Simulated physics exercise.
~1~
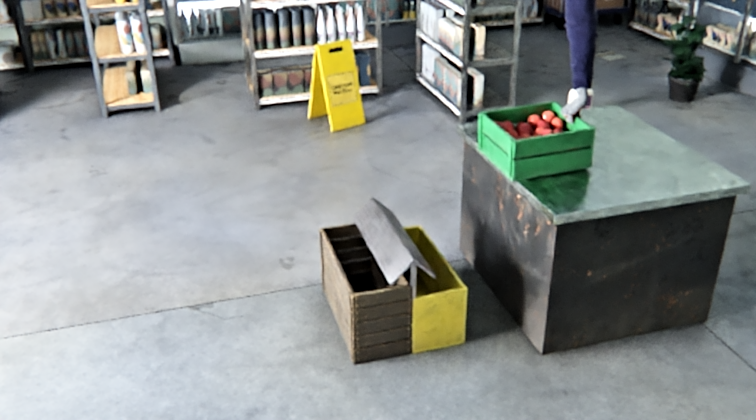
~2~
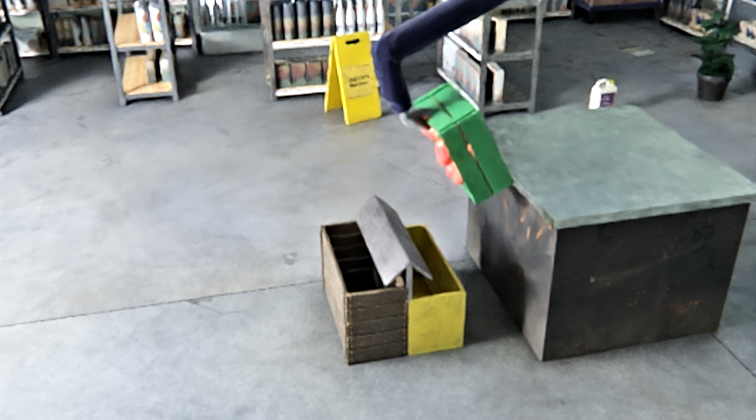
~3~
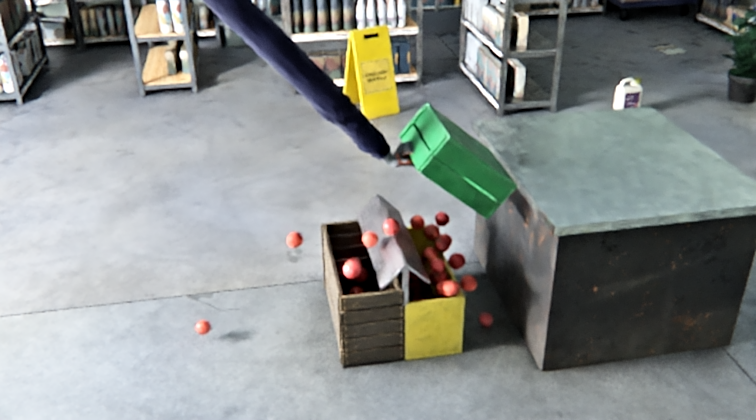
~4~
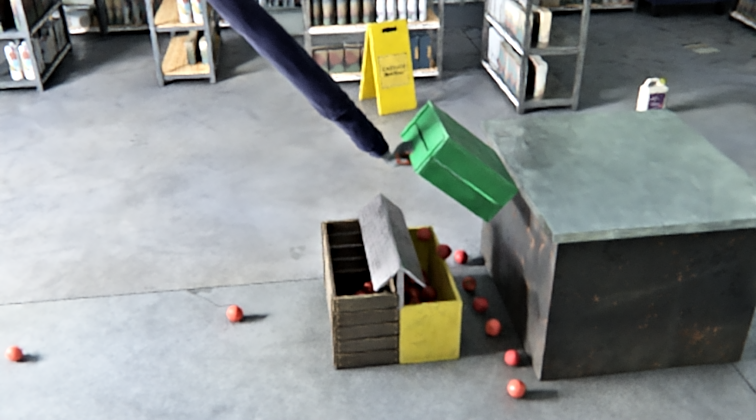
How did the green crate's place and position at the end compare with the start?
At the start it sat upright on top of the bench, full of tomatoes. By the end it was further left and slightly lower, held tipped over past the bench's edge.
A green crate of tomatoes was lifted off the edge of a bench by a dark-sleeved arm and tipped over to the left, spilling them over a steel ridge into the yellow bin and dark tub below, while several rolled across the floor.
